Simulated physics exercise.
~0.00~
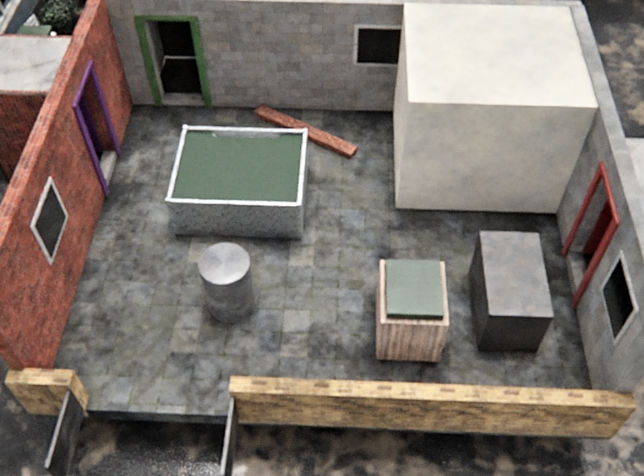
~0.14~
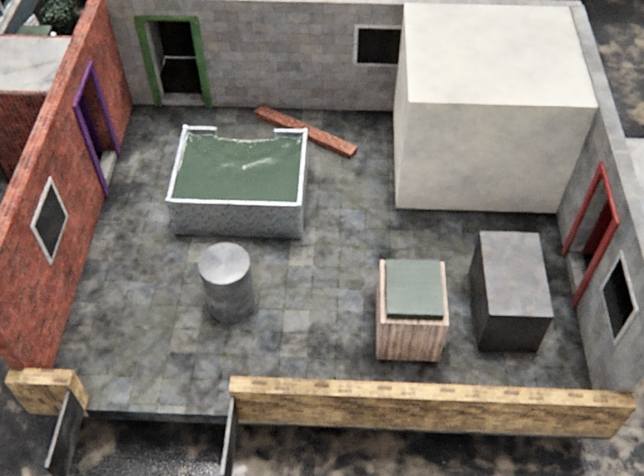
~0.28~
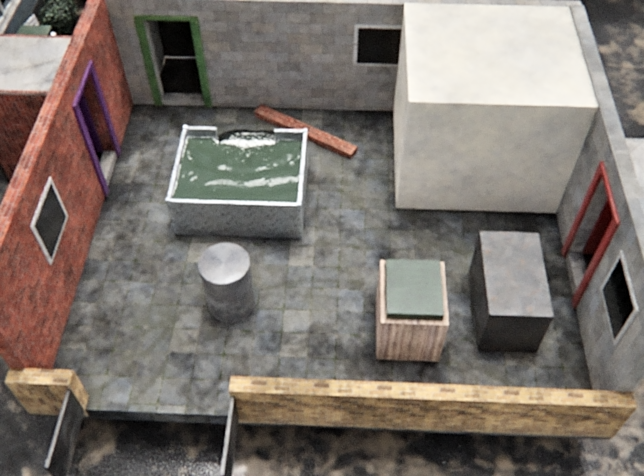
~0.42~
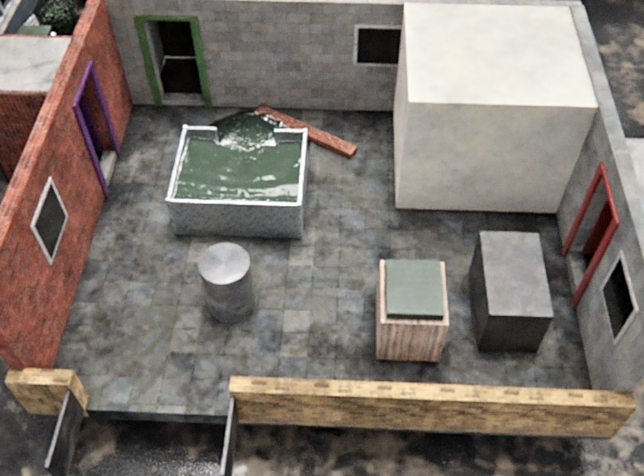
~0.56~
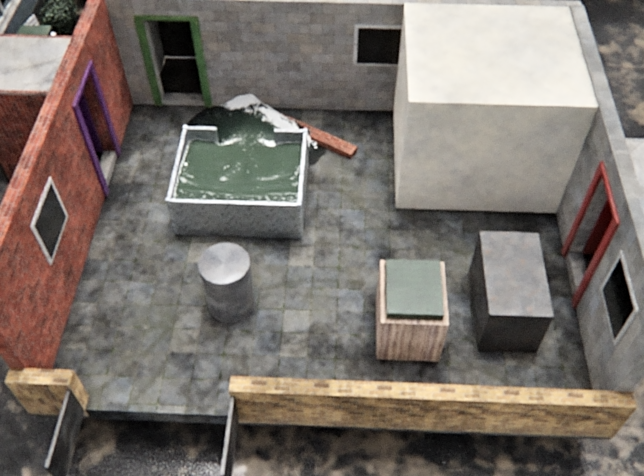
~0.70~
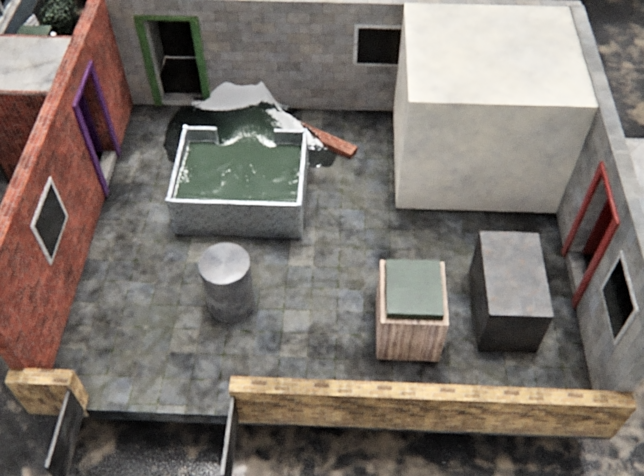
In a walled yard with a pale block of a building in one corner, green water lies still in an open tank. A section of the tank's far wall gives way, and the water surges through the gap, churning white, then spreads across the floor behind the tank and around a reddish beam.
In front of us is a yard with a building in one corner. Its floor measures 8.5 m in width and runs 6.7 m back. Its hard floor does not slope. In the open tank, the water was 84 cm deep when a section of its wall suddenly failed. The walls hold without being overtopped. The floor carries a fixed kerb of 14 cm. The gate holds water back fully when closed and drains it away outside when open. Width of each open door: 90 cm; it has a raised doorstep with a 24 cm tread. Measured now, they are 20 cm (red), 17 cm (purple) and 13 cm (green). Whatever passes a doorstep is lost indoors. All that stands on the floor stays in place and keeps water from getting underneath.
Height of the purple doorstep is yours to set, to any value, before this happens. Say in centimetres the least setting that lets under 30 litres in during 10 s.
It should be set to roughly 8.5 cm.
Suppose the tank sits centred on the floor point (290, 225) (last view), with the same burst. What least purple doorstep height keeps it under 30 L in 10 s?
You'd need some 10.0 cm.
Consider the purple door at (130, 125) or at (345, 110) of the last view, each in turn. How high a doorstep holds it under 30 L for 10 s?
First place around 34 cm, second around 11.0 cm.
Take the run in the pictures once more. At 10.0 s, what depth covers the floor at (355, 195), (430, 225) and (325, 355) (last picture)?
Roughly 5, 2 and 7 centimetres.
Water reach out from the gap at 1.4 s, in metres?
Roughly 3.2 m.
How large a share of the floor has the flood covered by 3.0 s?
Near 40 per cent is wet.
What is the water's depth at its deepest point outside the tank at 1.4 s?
Roughly 56 cm.
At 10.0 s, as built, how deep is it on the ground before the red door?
Depth: Near 0.0 cm.
After 1.4 s water covers 15 % of the floor, deepest (56 cm) near (261, 108); it has not reached the purple door.
After 3.0 s water covers 40 % of the floor, deepest (34 cm) near (143, 105); 15 cm at the purple door, 0 litres in over its 17 cm doorstep.
After 10.0 s water covers 90 % of the floor, deepest (12 cm) near (49, 382); 7 cm at the purple door, 0 litres in over its 17 cm doorstep.
At the purple door as built, the water arrived by 1.8 s and peaked near 15 cm at 3.0 s.
Run again over the same 10 s with other heights there, 40 litres in over 7.5 cm, 17 litres over 10 cm. The limit of 30 litres is kept from about 8.5 cm up.
